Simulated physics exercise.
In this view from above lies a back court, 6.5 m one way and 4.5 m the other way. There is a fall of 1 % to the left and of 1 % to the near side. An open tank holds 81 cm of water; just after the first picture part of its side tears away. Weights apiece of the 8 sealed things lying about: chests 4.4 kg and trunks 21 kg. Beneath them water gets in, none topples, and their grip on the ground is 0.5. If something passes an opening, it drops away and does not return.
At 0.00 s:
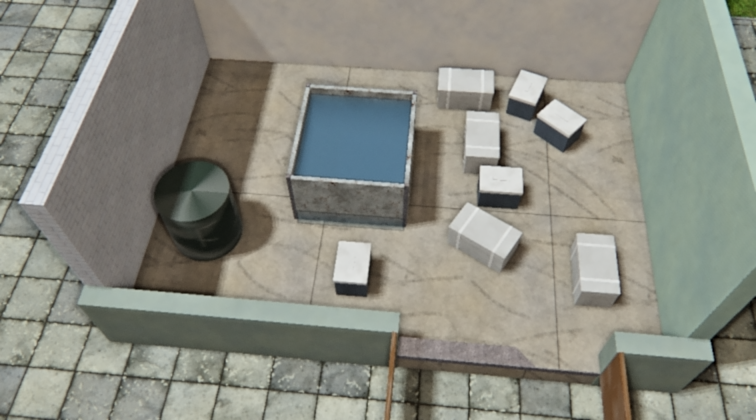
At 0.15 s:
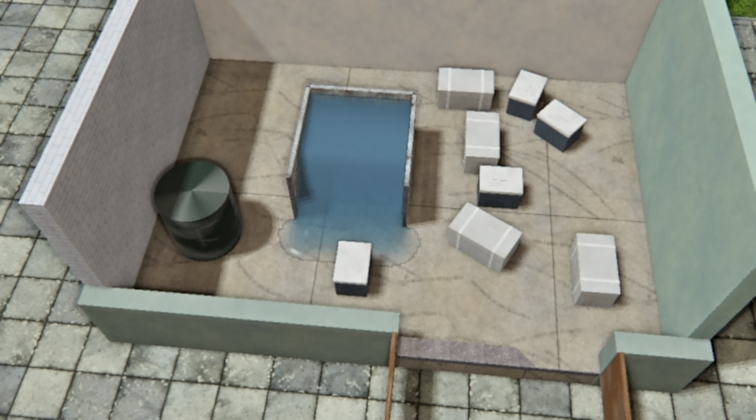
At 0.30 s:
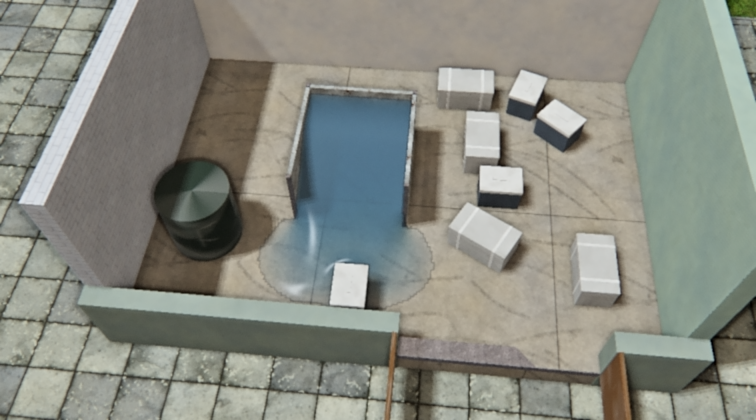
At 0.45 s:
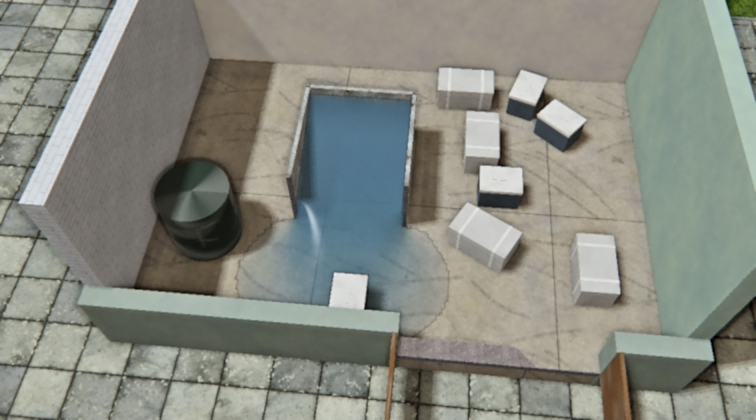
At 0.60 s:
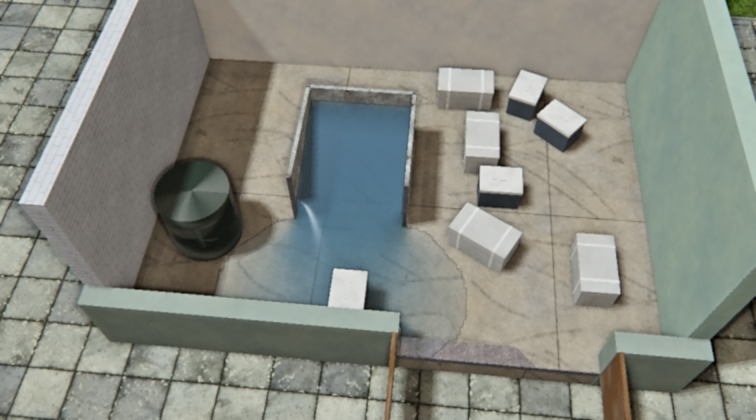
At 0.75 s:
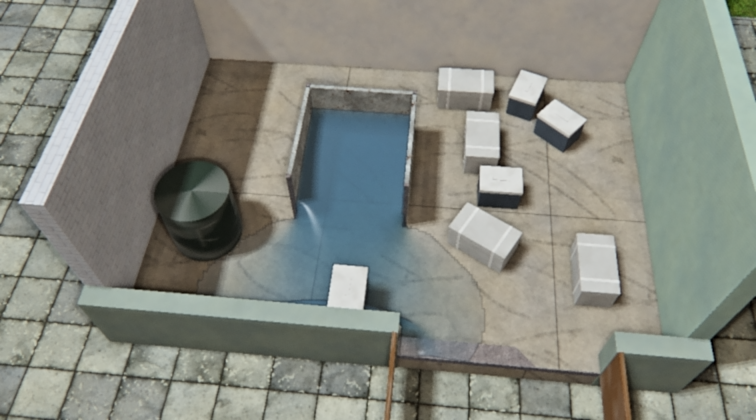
Water poured out of the near side of an open tank and spread across the courtyard floor, pushing the closest white-topped box toward the low front wall, while the other boxes stayed put.
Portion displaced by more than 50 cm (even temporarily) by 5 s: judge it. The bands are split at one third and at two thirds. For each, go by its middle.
It falls under one third.
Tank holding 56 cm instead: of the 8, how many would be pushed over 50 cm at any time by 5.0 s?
1.
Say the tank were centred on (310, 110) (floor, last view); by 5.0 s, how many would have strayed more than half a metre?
Count: 3.
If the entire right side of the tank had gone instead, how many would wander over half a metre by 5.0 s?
In that case the number is 7.
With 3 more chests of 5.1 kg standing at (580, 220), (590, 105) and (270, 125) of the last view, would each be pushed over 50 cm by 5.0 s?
In that order: Less, less, over.
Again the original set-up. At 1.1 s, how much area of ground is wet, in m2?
Close to 8.0 m2, I'd say.
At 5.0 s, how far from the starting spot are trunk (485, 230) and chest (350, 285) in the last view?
Result, in order: 10 cm; washed out.
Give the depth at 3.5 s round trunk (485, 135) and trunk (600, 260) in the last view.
Depths: Near 0 cm, then near 6 cm.
After 1.1 s 0 of 8 are over 50 cm from their spots; 1 afloat.
After 2.2 s 1 of 8 are over 50 cm from their spots; 1 afloat.
After 3.5 s 1 of 8 are over 50 cm from their spots; 0 afloat.
After 5.0 s 1 of 8 are over 50 cm from their spots, and 1 have been at some point; 0 afloat.
